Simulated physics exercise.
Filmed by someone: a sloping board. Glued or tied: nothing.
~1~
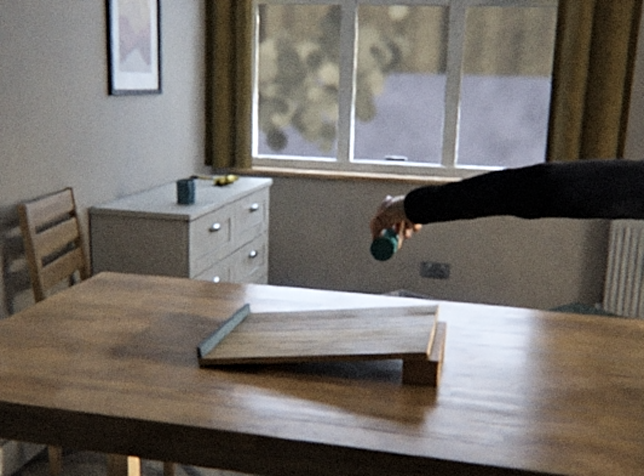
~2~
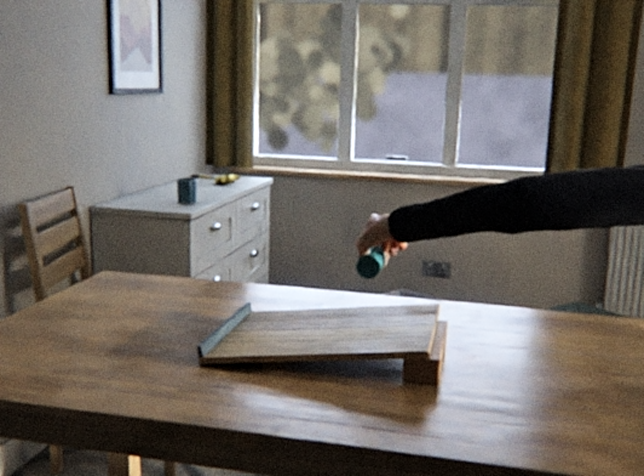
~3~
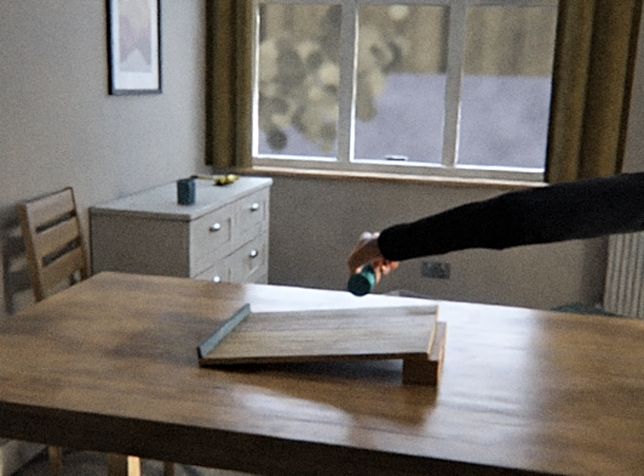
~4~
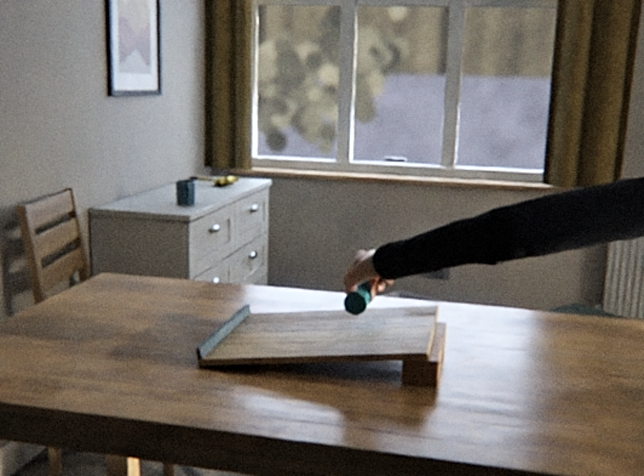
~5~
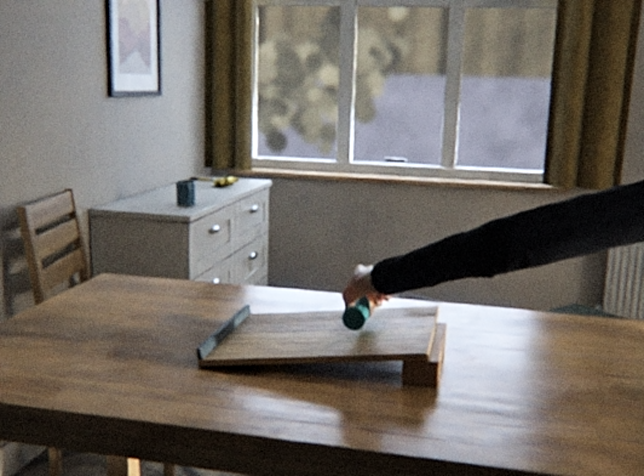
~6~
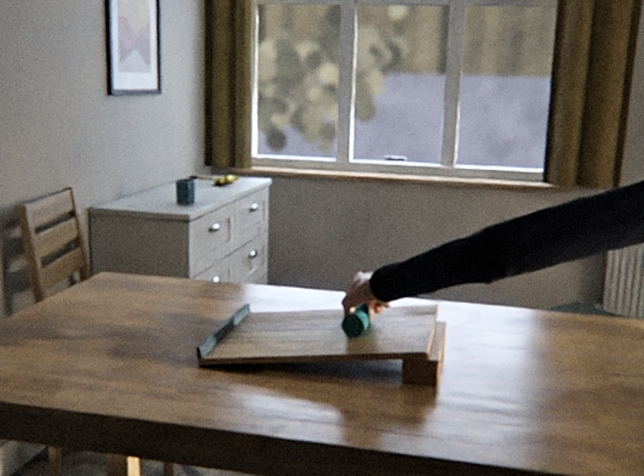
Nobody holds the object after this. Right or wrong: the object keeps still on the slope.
Wrong, it moves down.
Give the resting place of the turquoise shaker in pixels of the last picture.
In the last picture, near pixel (238, 322).
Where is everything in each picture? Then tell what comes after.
On its way; turquoise shaker (386, 243), in the first picture.
On its way; turquoise shaker (373, 260), in the second picture.
On its way; turquoise shaker (364, 278), in the third picture.
On its way; turquoise shaker (360, 296), in the fourth picture.
On its way; turquoise shaker (359, 311), in the fifth picture.
In place under the hand; turquoise shaker (358, 317), in the sixth picture.
Then, 0.50 s on from there, turquoise shaker shifted about its own width near (332, 318).
Then, 0.70 s on from there, turquoise shaker shifted well along near (299, 319).
Then, 0.90 s on from there, turquoise shaker shifted well along near (255, 321).
Then, 1.00 s on from there, turquoise shaker shifted well along near (239, 322).
In the end, moved from the start, turquoise shaker. At the end, from the last picture's camera, turquoise shaker near (238, 322). The turquoise shaker goes downhill.
